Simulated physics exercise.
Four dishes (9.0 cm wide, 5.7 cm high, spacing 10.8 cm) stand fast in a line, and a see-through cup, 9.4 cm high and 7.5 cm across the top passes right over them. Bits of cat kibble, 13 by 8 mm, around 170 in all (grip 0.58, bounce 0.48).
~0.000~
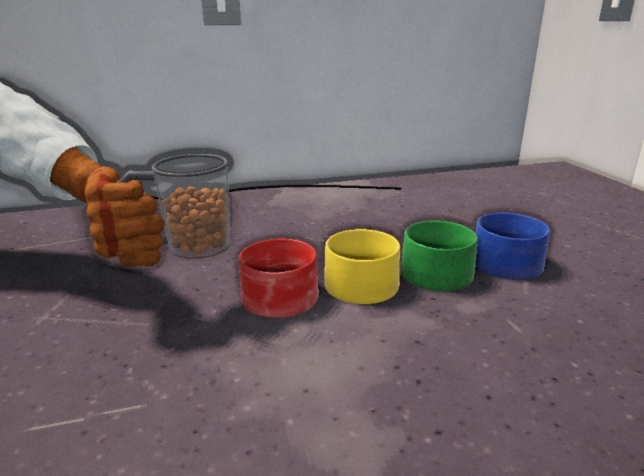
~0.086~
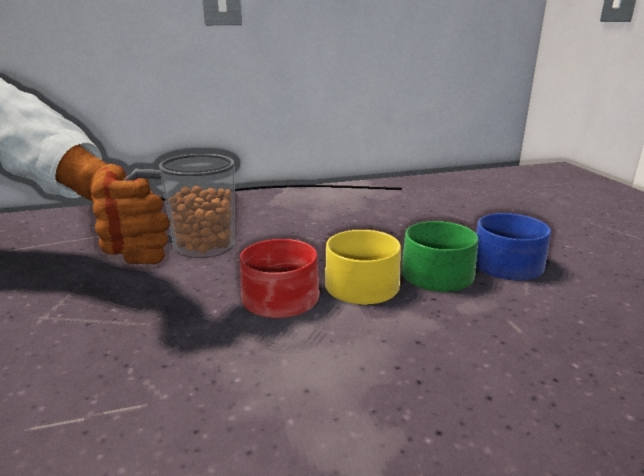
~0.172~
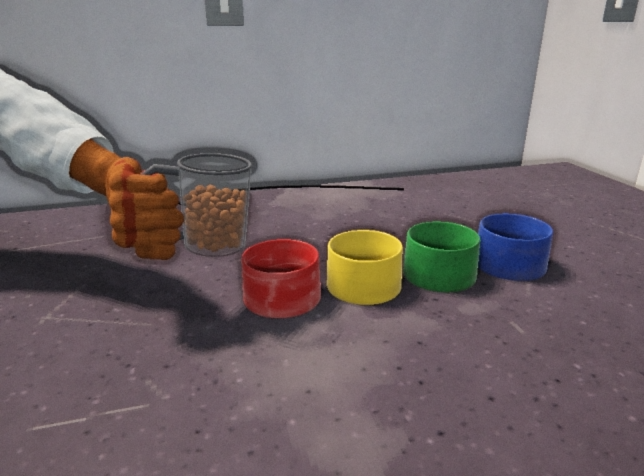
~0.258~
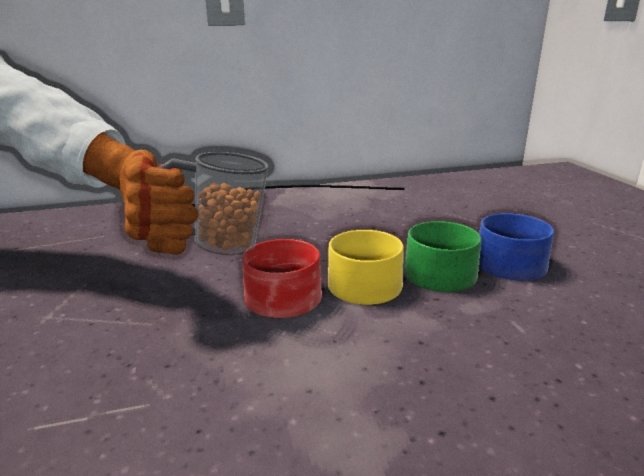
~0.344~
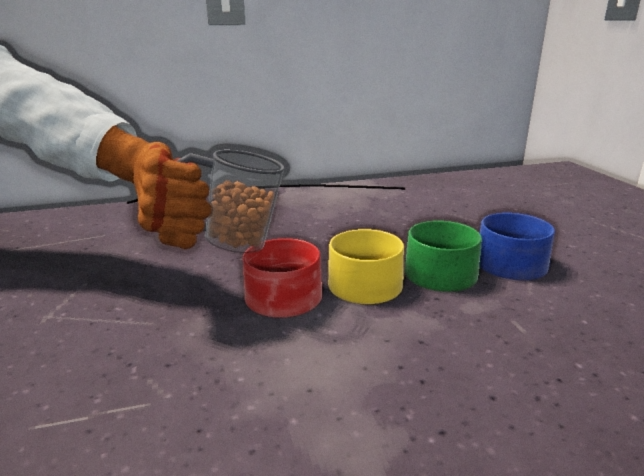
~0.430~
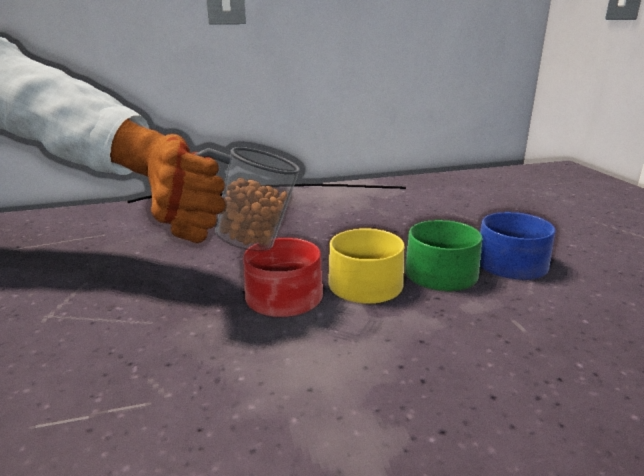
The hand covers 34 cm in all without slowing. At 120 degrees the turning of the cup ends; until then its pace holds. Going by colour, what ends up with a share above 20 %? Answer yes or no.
Red no, blue yes, green no, yellow no, counter no.
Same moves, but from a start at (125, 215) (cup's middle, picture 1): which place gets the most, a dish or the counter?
The winner: Green.
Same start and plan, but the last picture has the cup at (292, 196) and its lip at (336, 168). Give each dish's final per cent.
Red 0; blue 100; green 0; yellow 0.
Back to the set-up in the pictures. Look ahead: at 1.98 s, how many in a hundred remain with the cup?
Some 100 per cent of the load.
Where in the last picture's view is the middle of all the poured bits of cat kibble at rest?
At about (511, 247).
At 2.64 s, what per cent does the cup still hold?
Some 15 per cent of the load.
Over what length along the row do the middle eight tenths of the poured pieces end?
Some 5 cm.
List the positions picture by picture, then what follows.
Cup at (196, 206), tilt 0 degrees, lip at (226, 162), moved 0.0 cm; middle of the pieces at (197, 222); red dish at (278, 255); yellow dish at (363, 245); green dish at (441, 235); blue dish at (513, 226), in the first picture.
Cup at (201, 206), tilt 2 degrees, lip at (233, 162), moved 0.5 cm; middle of the pieces at (202, 221), in the second picture.
Cup at (215, 205), tilt 6 degrees, lip at (250, 164), moved 1.8 cm; middle of the pieces at (215, 220), in the third picture.
Cup at (229, 203), tilt 10 degrees, lip at (267, 166), moved 3.2 cm; middle of the pieces at (227, 219), in the fourth picture.
Cup at (242, 202), tilt 14 degrees, lip at (283, 167), moved 4.6 cm; middle of the pieces at (239, 217), in the fifth picture.
Cup at (255, 200), tilt 19 degrees, lip at (298, 168), moved 6.0 cm; middle of the pieces at (251, 215); red dish at (282, 254); yellow dish at (367, 244); green dish at (445, 234); blue dish at (518, 225). The cup turns about 50 degrees a second and travels 16 cm a second, in the sixth picture.
After 1.36 s, tilt 66 degrees; cup holds 100 %.
Then, at 1.98 s, tilt 97 degrees; cup holds 100 %.
After 2.64 s, tilt 120 degrees; cup holds 15 %, blue 85 %.
In the end, at 3.3 s, red 0 %, blue 100 %, green 0 %, yellow 0 %, counter 0 %.
